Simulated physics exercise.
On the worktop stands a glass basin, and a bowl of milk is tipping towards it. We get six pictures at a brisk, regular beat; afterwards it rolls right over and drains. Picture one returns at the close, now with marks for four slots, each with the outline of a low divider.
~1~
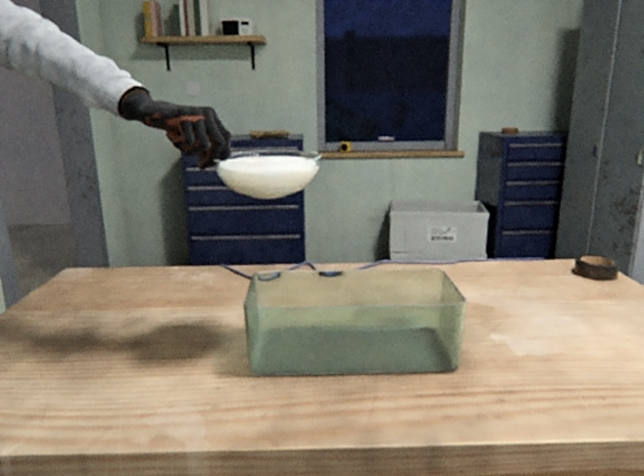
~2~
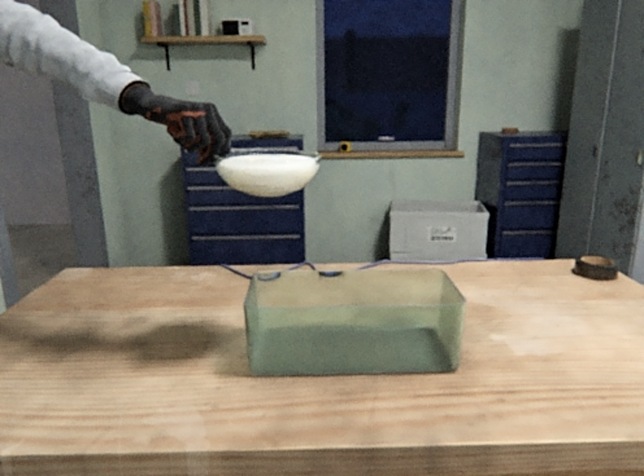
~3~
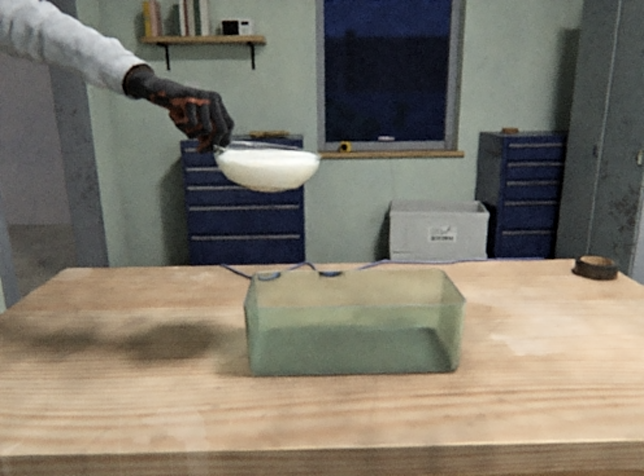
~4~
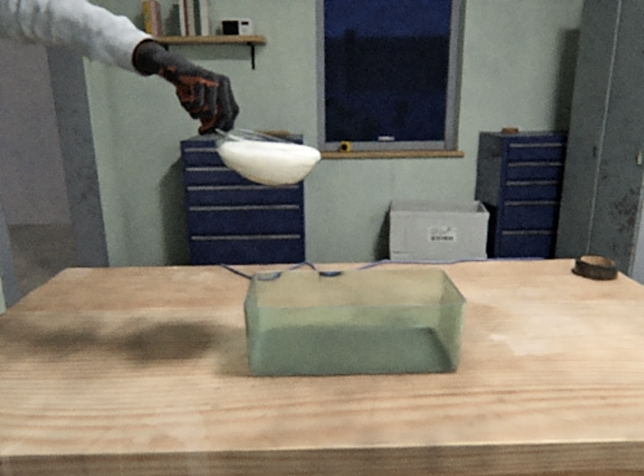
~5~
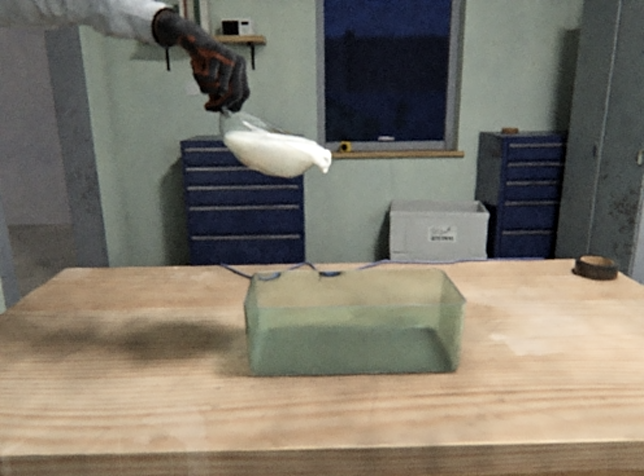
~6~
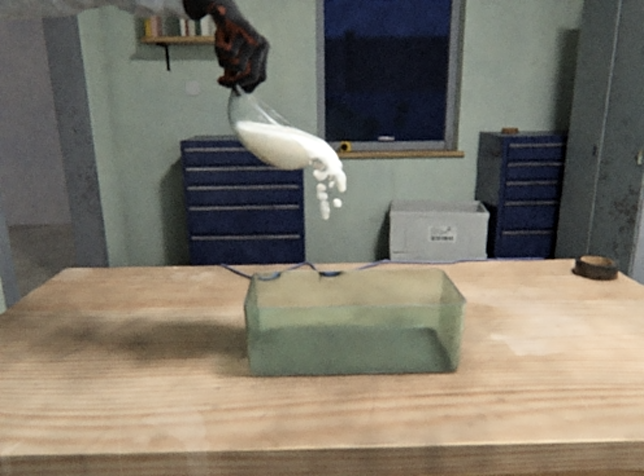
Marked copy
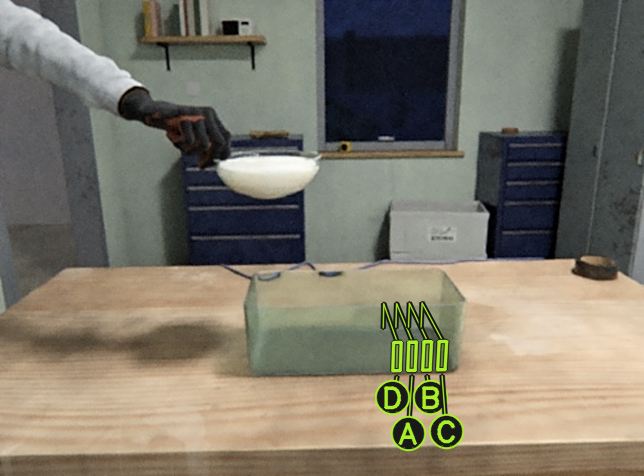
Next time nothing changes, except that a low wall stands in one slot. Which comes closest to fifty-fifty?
It is A.
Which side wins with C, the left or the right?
The left one.
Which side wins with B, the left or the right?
The left one.
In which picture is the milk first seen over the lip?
In picture 4.
In lime, A at (412, 376); B at (427, 375); C at (442, 375); D at (397, 376).
For slot A, about 50 % ends left of the wall and 44 % right of it; 7 % is lost outside.
For slot B, about 72 % ends left of the wall and 25 % right of it; 3 % is lost outside.
For slot C, about 89 % ends left of the wall and 5 % right of it; 5 % is lost outside.
For slot D, about 28 % ends left of the wall and 68 % right of it; 5 % is lost outside.
